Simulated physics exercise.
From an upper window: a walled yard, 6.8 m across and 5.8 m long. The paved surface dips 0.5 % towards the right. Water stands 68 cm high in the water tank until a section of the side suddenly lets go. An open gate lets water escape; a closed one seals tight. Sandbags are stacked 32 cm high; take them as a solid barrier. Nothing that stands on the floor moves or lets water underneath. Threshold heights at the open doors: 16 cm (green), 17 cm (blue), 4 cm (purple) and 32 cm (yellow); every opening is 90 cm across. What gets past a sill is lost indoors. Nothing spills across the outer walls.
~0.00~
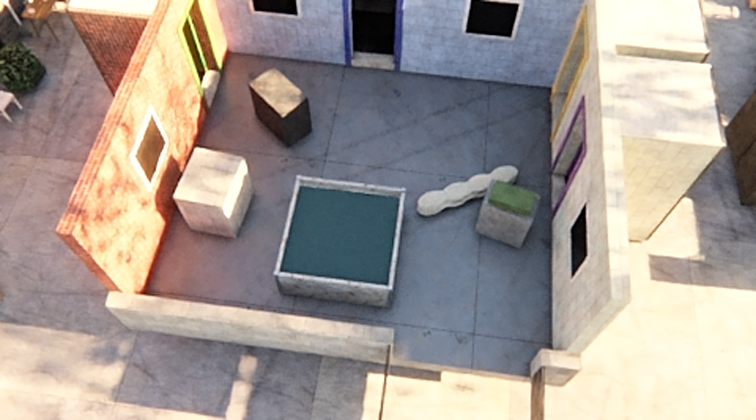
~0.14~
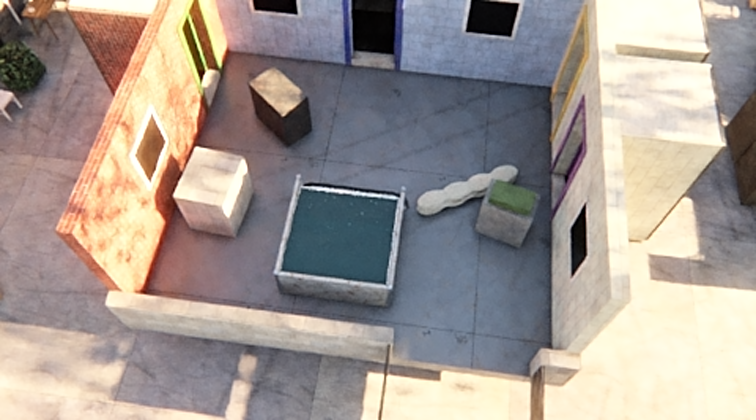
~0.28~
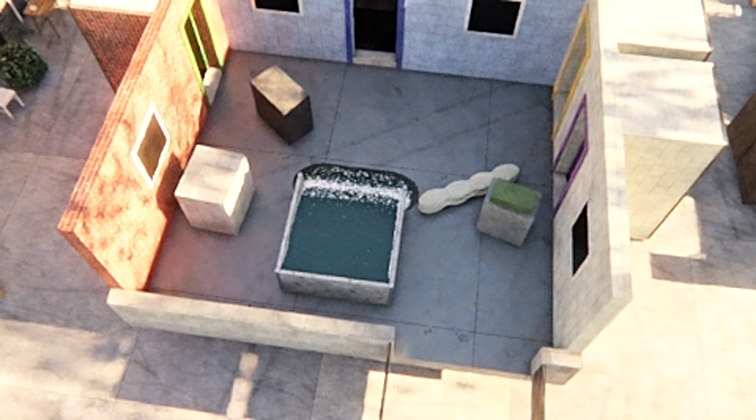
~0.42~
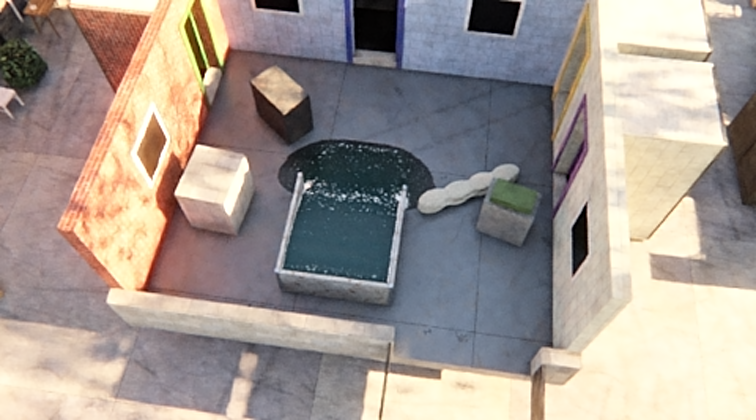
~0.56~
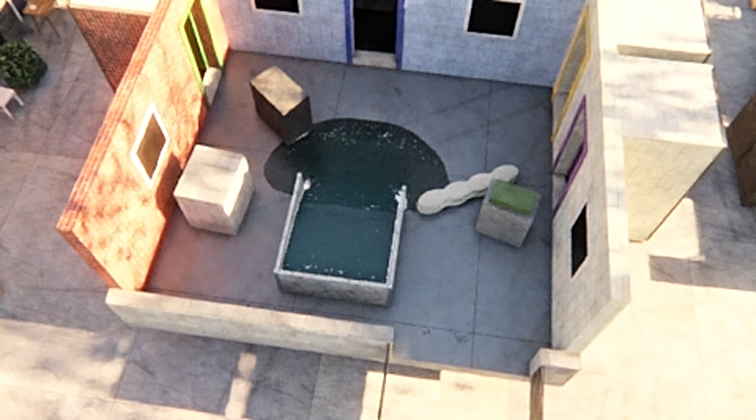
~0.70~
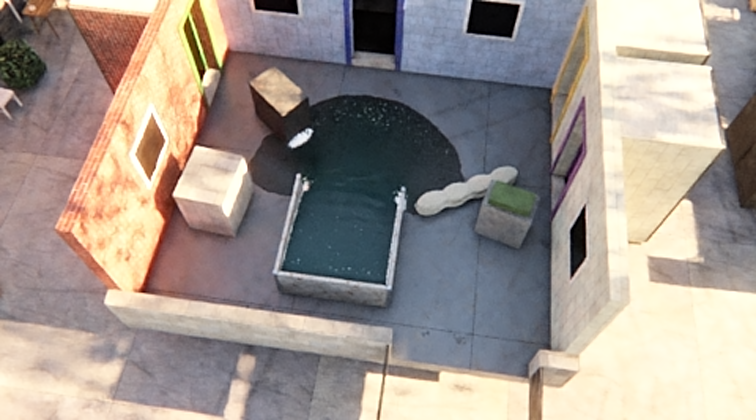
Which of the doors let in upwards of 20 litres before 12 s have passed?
Within that time: At the green door it does not reach the limit; at the blue door it exceeds the limit; at the purple door it passes the limit; at the yellow door it stays under the limit.
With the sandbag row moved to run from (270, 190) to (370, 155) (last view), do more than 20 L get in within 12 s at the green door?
Then: Green below.
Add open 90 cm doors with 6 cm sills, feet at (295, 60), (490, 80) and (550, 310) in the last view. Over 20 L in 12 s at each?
In turn: Over, over, under.
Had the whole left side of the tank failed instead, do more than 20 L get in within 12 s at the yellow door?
Then: Yellow below.
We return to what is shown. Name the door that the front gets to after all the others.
Last comes the purple one.
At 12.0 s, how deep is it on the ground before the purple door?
Some 6.5 cm.
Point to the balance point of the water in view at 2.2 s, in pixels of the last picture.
At about (368, 149).
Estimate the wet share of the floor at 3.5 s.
Near 55 per cent is wet.
After 1.4 s water covers 35 % of the floor and is deepest (34 cm) near (391, 70); green door not reached, blue door 32 cm at the sill, 23 L in, purple door not reached, yellow door not reached.
After 2.2 s water covers 50 % of the floor and is deepest (35 cm) near (357, 66); green door 6 cm at the sill, 0 L in, blue door 33 cm at the sill, 90 L in, purple door not reached, yellow door not reached.
After 3.5 s water covers 55 % of the floor and is deepest (27 cm) near (549, 89); green door 15 cm at the sill, 0 L in, blue door 19 cm at the sill, 146 L in, purple door 3 cm at the sill, 0 L in, yellow door 21 cm at the sill, 0 L in.
After 7.0 s water covers 80 % of the floor and is deepest (12 cm) near (527, 216); green door 7 cm at the sill, 0 L in, blue door 6 cm at the sill, 150 L in, purple door 10 cm at the sill, 30 L in, yellow door 10 cm at the sill, 0 L in.
After 12.0 s water covers 95 % of the floor and is deepest (10 cm) near (549, 89); green door 3 cm at the sill, 0 L in, blue door 5 cm at the sill, 150 L in, purple door 7 cm at the sill, 77 L in, yellow door 9 cm at the sill, 0 L in.
